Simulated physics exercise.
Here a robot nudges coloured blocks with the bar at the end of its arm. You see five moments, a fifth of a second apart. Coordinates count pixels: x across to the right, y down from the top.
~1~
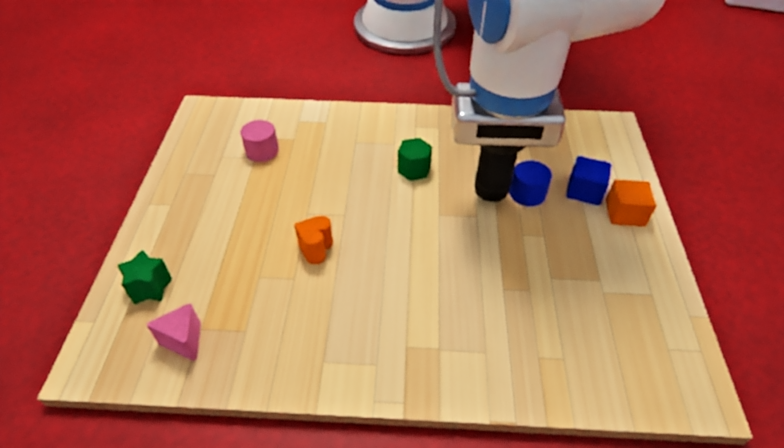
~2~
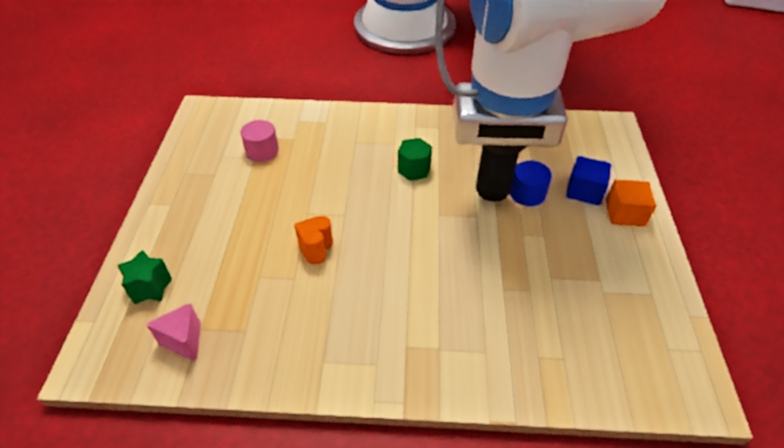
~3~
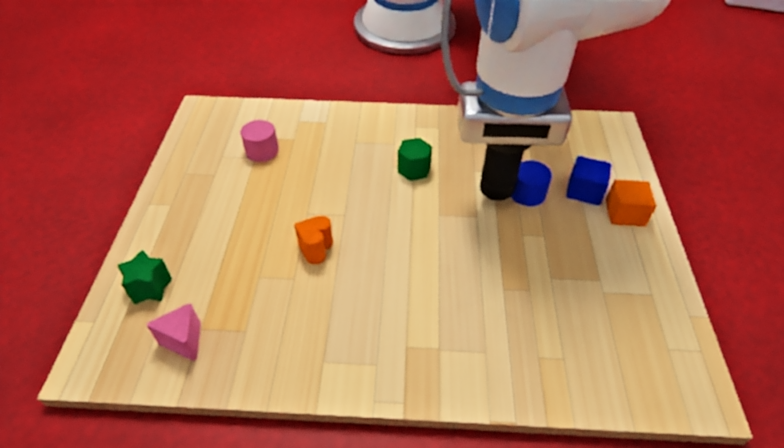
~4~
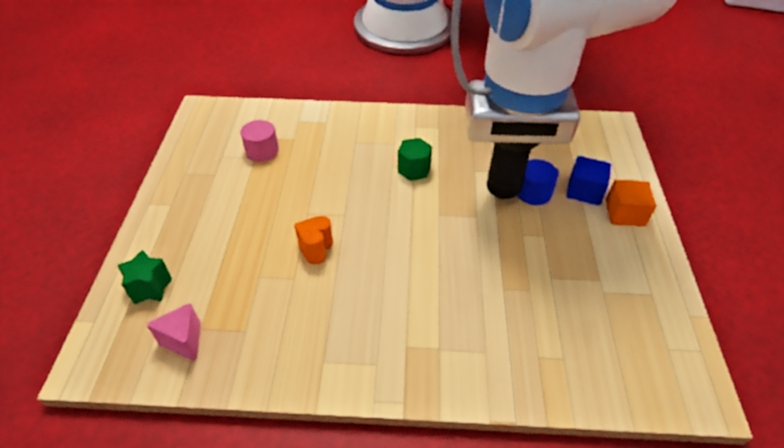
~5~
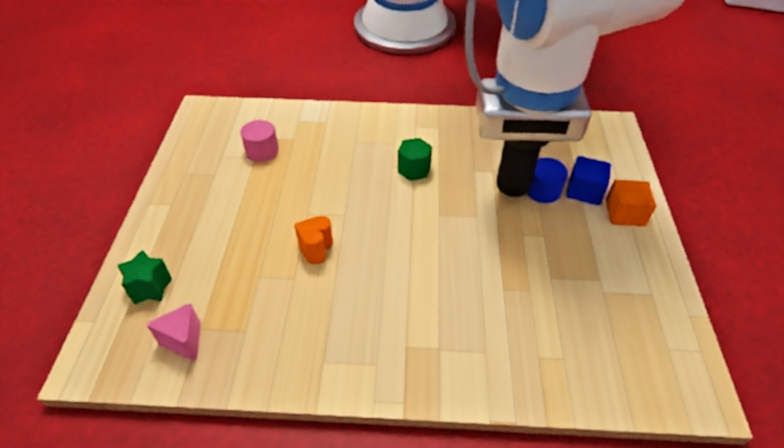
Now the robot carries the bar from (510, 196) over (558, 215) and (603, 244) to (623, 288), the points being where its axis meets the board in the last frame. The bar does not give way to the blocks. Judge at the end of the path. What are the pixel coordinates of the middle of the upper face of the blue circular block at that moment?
The middle of its upper face will lie at (568, 168).
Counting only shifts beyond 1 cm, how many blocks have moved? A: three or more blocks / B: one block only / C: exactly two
The one that fits is C, exactly two.
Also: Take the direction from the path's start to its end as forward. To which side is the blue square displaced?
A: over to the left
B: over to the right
Option A.
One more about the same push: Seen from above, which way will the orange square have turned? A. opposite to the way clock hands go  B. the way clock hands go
That would be B.
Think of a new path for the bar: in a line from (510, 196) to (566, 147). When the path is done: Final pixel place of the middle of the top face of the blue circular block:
Close to (601, 143).
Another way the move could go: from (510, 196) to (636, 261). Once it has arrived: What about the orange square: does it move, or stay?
The orange square will stay where it is.
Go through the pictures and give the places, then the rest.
Bar's lower end at (491, 190); blue circular block at (533, 172); blue square at (593, 169); orange square at (635, 192), in the first frame.
Bar at (492, 190); blocks still, in the second frame.
Bar at (496, 189); blocks still, in the third frame.
Bar at (503, 188); blue circular block at (540, 171), in the fourth frame.
Bar at (513, 186); blue circular block at (549, 169); blue square at (593, 169); orange square at (635, 192), in the fifth frame.
What follows on the original path. One third of the way, bar at (562, 205); blue circular block at (568, 168); blue square at (607, 165); orange square at (640, 191), turned 20° clockwise.
Two thirds of the way, bar at (607, 234); blue circular block at (568, 168); blue square at (607, 165); orange square at (640, 191), turned 20° clockwise.
At the end, bar at (628, 279); blue circular block at (568, 168); blue square at (607, 165); orange square at (640, 191), turned 20° clockwise.
